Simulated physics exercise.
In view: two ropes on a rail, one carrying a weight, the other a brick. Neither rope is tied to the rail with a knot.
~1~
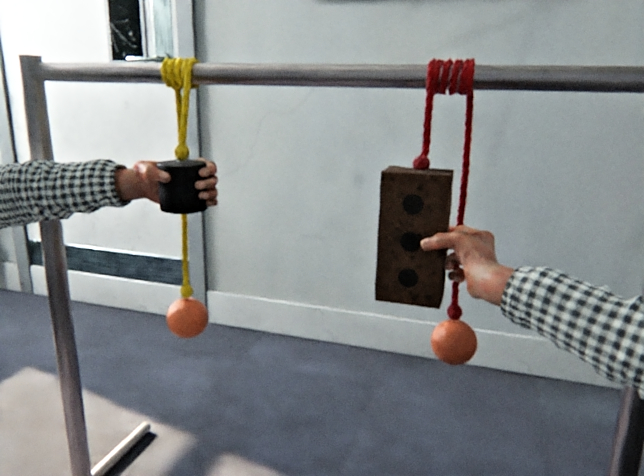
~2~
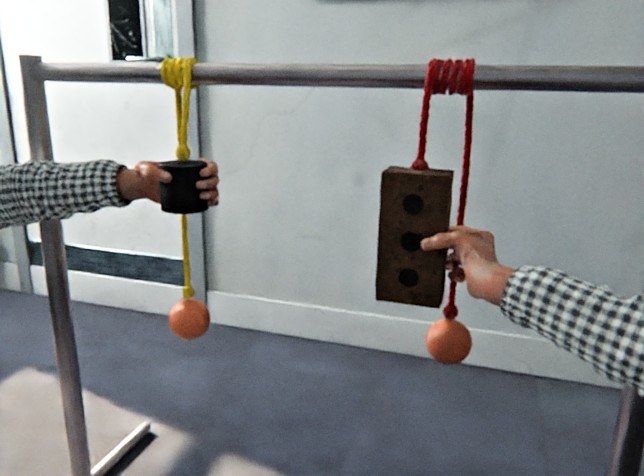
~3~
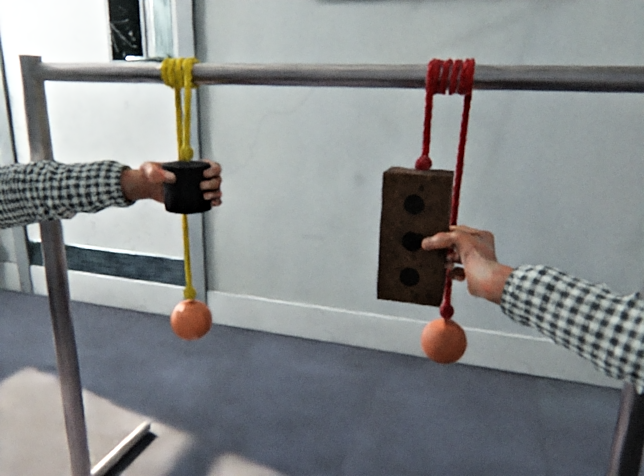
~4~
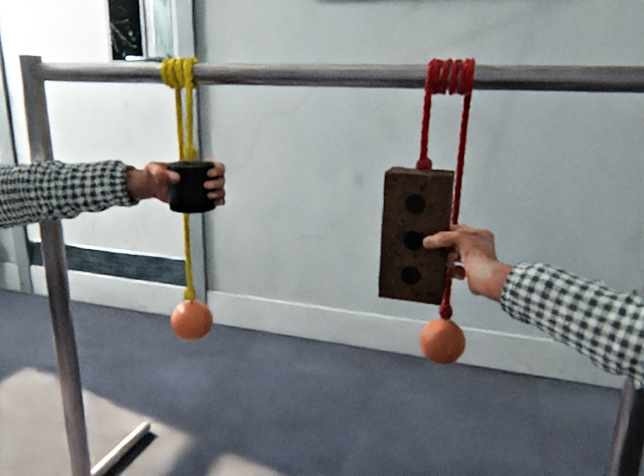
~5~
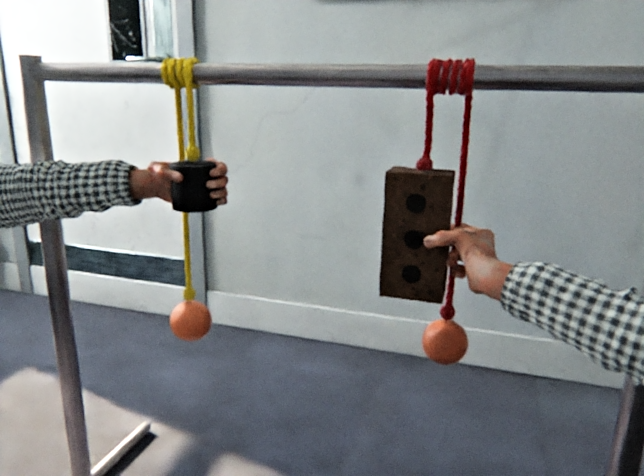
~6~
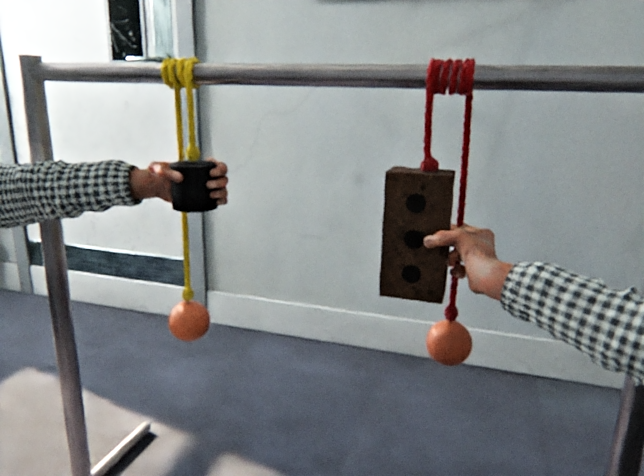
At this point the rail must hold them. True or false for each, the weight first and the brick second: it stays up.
Weight - true; brick - true.
Then, 0.34 s on from there, weight off the floor near (193, 167); brick off the floor near (419, 237).
Then, 0.78 s on from there, weight off the floor near (191, 171); brick off the floor near (423, 237).
In the end, weight off the floor near (192, 173); brick off the floor near (422, 234). The weight stays hanging and the brick is held.
